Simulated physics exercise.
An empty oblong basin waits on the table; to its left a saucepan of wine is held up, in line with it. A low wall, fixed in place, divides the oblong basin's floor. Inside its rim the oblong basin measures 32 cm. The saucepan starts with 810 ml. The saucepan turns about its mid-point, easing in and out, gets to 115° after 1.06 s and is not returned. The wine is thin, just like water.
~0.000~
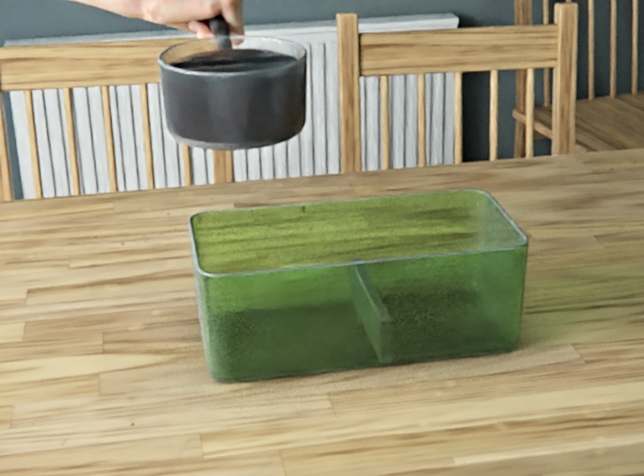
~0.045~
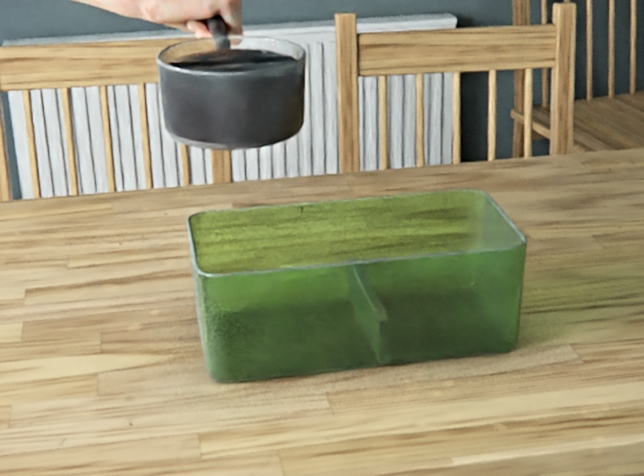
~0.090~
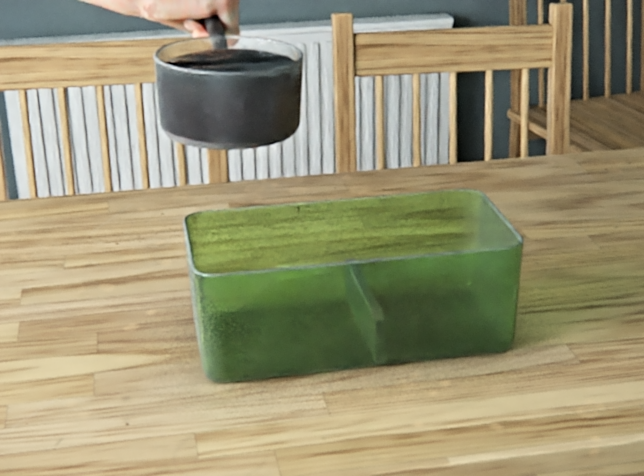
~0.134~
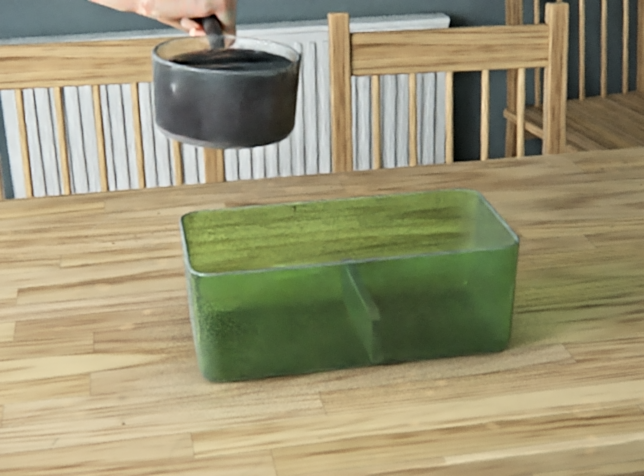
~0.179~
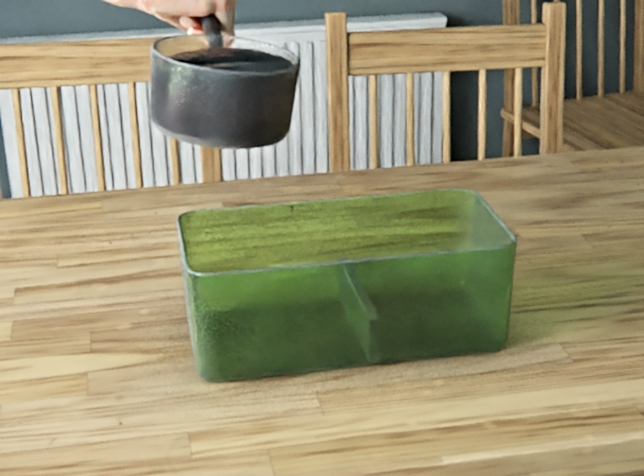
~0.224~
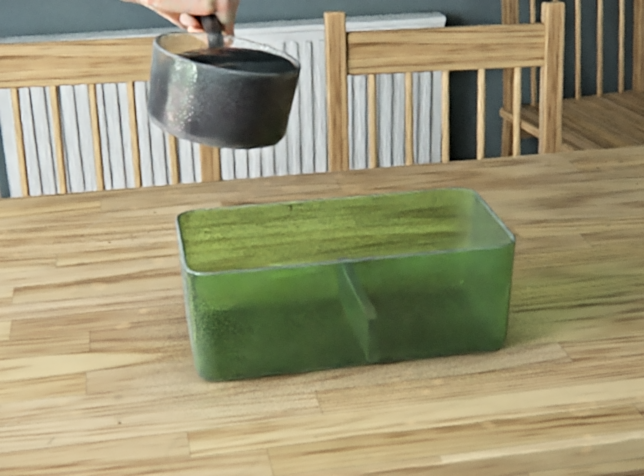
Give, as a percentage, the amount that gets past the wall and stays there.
Past the wall: About 61 %.
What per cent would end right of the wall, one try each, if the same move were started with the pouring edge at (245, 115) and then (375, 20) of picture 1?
The first try gives around 5 percent, the second around 95 percent.
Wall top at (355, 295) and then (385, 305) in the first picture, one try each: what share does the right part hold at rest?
Result: 70 per cent, then 45 per cent.
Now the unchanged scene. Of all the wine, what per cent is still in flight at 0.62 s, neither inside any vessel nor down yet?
Near 36 per cent at that moment.
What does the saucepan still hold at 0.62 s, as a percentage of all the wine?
Roughly 50 per cent.
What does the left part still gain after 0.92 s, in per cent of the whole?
That works out to roughly 12 per cent of the whole.
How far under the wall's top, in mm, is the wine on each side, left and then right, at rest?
Left side: Around 36 mm. Right side: Around 24 mm.
Then, 0.62 s in, the tilt is 73° and 49 per cent is still to pour, 3 is left of the wall and 12 right of it.
Then, 0.92 s in, the tilt is 110° and 6 per cent is still to pour, 26 is left of the wall and 60 right of it.
Then, 1.23 s in, the tilt is 115° and 0 per cent is still to pour, 38 is left of the wall and 61 right of it.
Then, 1.56 s in, the tilt is 115° and 0 per cent is still to pour, 39 is left of the wall and 61 right of it.
Finally, 39 per cent lies left of the wall, 61 right of it and 1 outside.
